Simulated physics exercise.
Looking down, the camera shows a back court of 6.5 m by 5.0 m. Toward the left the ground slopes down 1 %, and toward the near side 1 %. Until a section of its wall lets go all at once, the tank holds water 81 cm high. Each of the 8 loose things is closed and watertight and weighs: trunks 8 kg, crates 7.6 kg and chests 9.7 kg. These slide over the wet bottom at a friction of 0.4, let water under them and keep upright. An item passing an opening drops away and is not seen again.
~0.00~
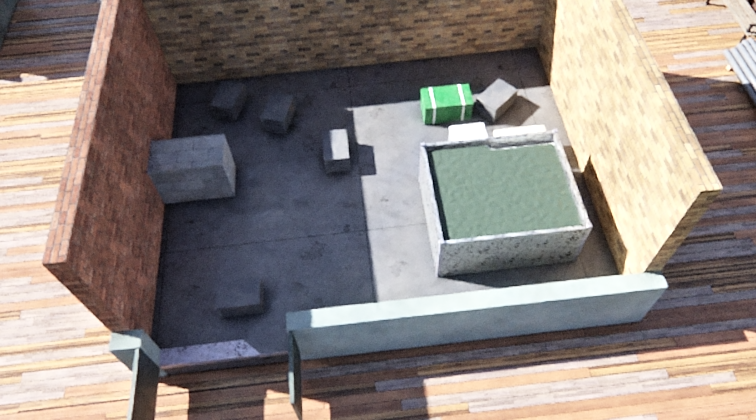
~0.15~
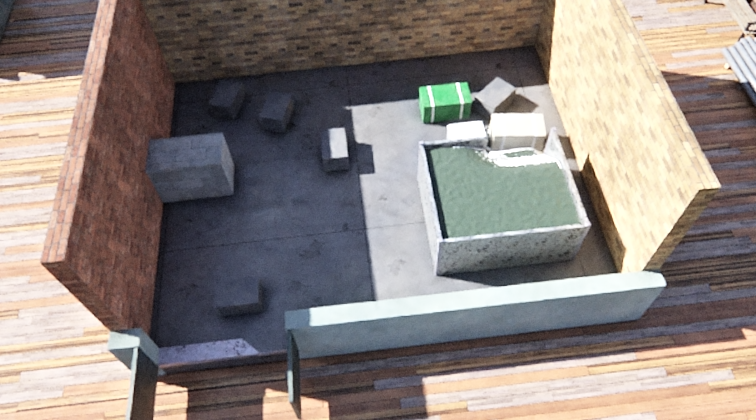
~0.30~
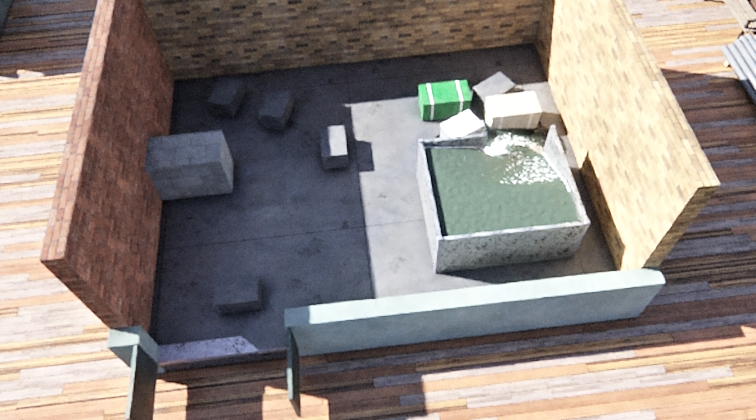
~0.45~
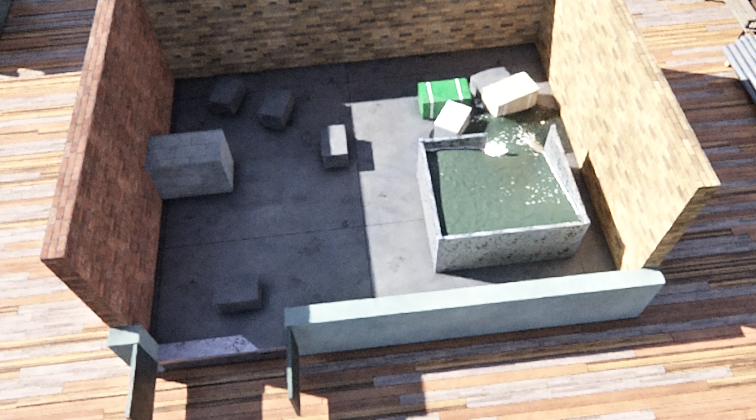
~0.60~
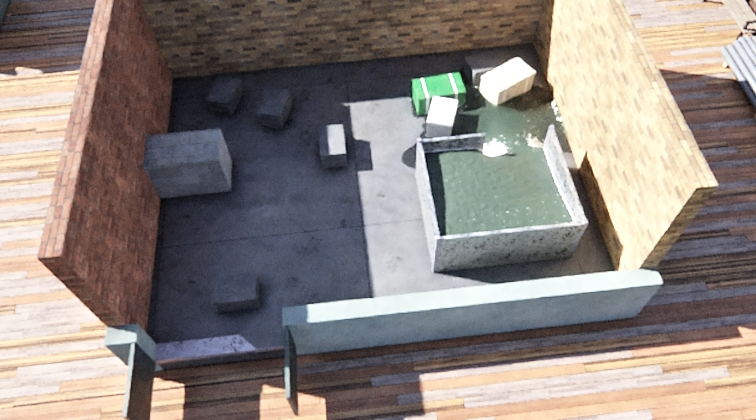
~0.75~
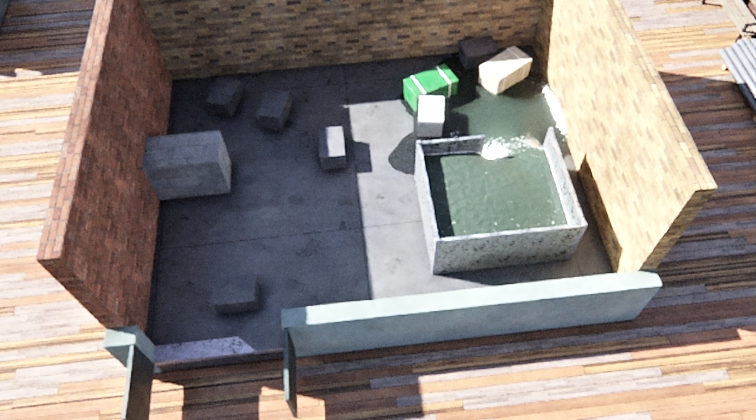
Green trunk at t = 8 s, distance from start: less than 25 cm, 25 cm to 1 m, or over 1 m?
Washed away.
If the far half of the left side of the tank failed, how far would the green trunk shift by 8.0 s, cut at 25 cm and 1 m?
Note: Green trunk displaced moderately.
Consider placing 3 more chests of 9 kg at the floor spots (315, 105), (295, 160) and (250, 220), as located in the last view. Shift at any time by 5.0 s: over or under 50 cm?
In order: Above it, above it, above it.
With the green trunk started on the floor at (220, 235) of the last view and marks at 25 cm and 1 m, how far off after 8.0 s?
Outcome: It is taken a long way.
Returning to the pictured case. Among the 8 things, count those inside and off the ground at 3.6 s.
That would be 5 of them.
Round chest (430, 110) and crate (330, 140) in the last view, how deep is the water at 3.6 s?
Depth approx. 4 cm / 2 cm.
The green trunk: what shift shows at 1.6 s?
Displacement near 140 cm.
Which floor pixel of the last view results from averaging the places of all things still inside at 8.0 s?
Close to (250, 193).
After 1.6 s the green trunk is near (374, 57), 1.4 m from its start, aground; 0 of 8 are out; 2 afloat.
After 3.6 s the green trunk is near (211, 102), 3.8 m from its start, afloat; 0 of 8 are out; 5 afloat.
After 5.6 s the green trunk is near (220, 105), 3.6 m from its start, afloat; 0 of 8 are out; 5 afloat.
After 8.0 s the green trunk is near (247, 118), 3.2 m from its start, afloat; 1 of 8 are out; 5 afloat.
